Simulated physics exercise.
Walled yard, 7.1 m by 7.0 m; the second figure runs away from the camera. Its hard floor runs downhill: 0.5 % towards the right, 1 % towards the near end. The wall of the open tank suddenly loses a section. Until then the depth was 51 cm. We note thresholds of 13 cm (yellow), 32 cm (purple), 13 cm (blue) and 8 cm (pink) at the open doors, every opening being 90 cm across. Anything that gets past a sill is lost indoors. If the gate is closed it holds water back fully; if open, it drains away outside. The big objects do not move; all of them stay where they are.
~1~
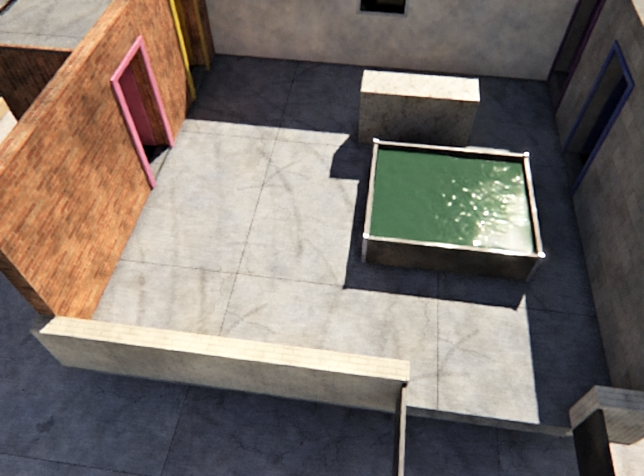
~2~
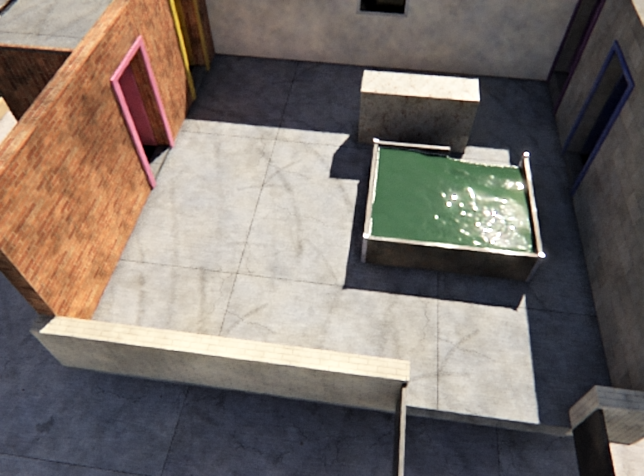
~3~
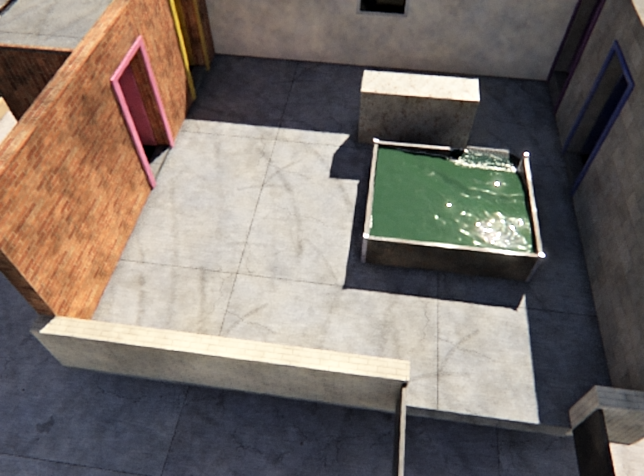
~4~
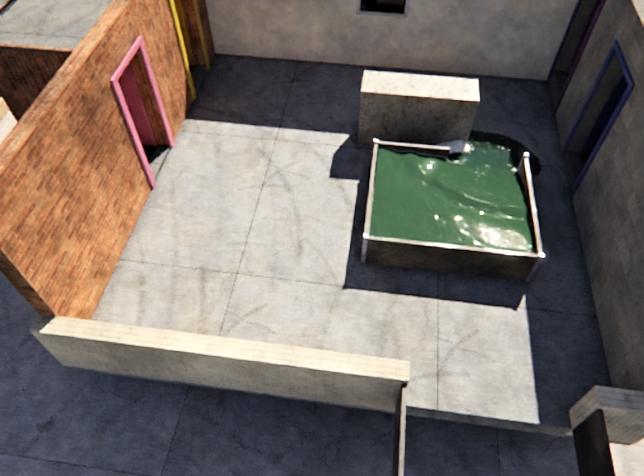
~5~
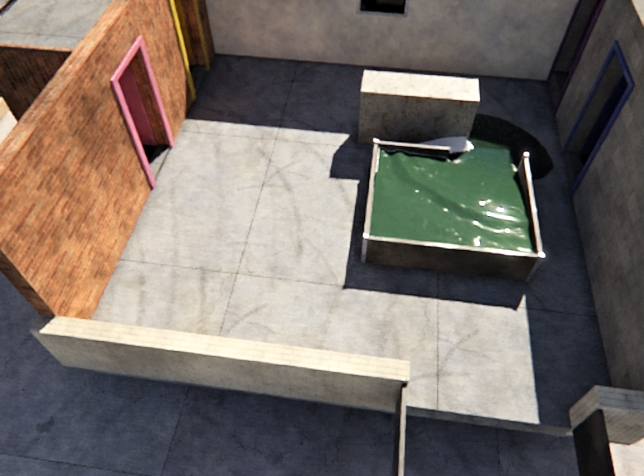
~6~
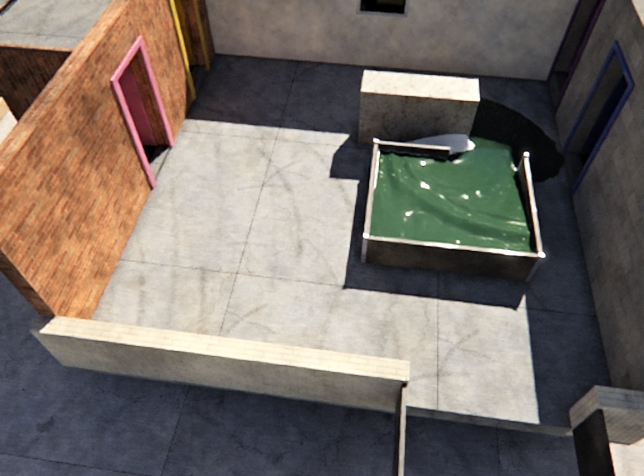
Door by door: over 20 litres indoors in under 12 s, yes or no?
Yellow door: No, purple door: No, blue door: No, pink door: No.
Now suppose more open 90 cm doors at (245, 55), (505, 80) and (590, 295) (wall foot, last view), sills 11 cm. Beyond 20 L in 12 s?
Per doorway, in order: Insufficient / sufficient / insufficient.
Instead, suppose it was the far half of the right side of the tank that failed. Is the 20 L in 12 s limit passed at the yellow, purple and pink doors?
Then it goes yellow fine, purple fine, pink fine.
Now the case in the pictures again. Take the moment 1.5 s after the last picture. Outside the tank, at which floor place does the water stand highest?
Roughly (537, 84).
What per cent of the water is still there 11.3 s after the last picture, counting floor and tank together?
Around 96 percent of the water.
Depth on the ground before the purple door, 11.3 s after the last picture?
About 6.5 centimetres.
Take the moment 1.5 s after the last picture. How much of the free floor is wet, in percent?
Around 20 per cent.
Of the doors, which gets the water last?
Result: Yellow door.
Then, 0.7 s after the last picture water covers 15 % of the floor and is deepest (30 cm) near (460, 154); yellow door not reached, purple door 5 cm at the sill, 0 L in, blue door 2 cm at the sill, 0 L in, pink door not reached.
Then, 1.5 s after the last picture water covers 20 % of the floor and is deepest (39 cm) near (537, 84); yellow door not reached, purple door 28 cm at the sill, 1 L in, blue door 5 cm at the sill, 0 L in, pink door not reached.
Then, 2.8 s after the last picture water covers 35 % of the floor and is deepest (25 cm) near (545, 130); yellow door not reached, purple door 24 cm at the sill, 4 L in, blue door 6 cm at the sill, 0 L in, pink door not reached.
Then, 6.3 s after the last picture water covers 65 % of the floor and is deepest (13 cm) near (551, 112); yellow door 11 cm at the sill, 0 L in, purple door 13 cm at the sill, 4 L in, blue door 8 cm at the sill, 1 L in, pink door 9 cm at the sill, 2 L in.
Then, 11.3 s after the last picture water covers 90 % of the floor and is deepest (10 cm) near (106, 346); yellow door 5 cm at the sill, 0 L in, purple door 6 cm at the sill, 4 L in, blue door 7 cm at the sill, 1 L in, pink door 5 cm at the sill, 3 L in.
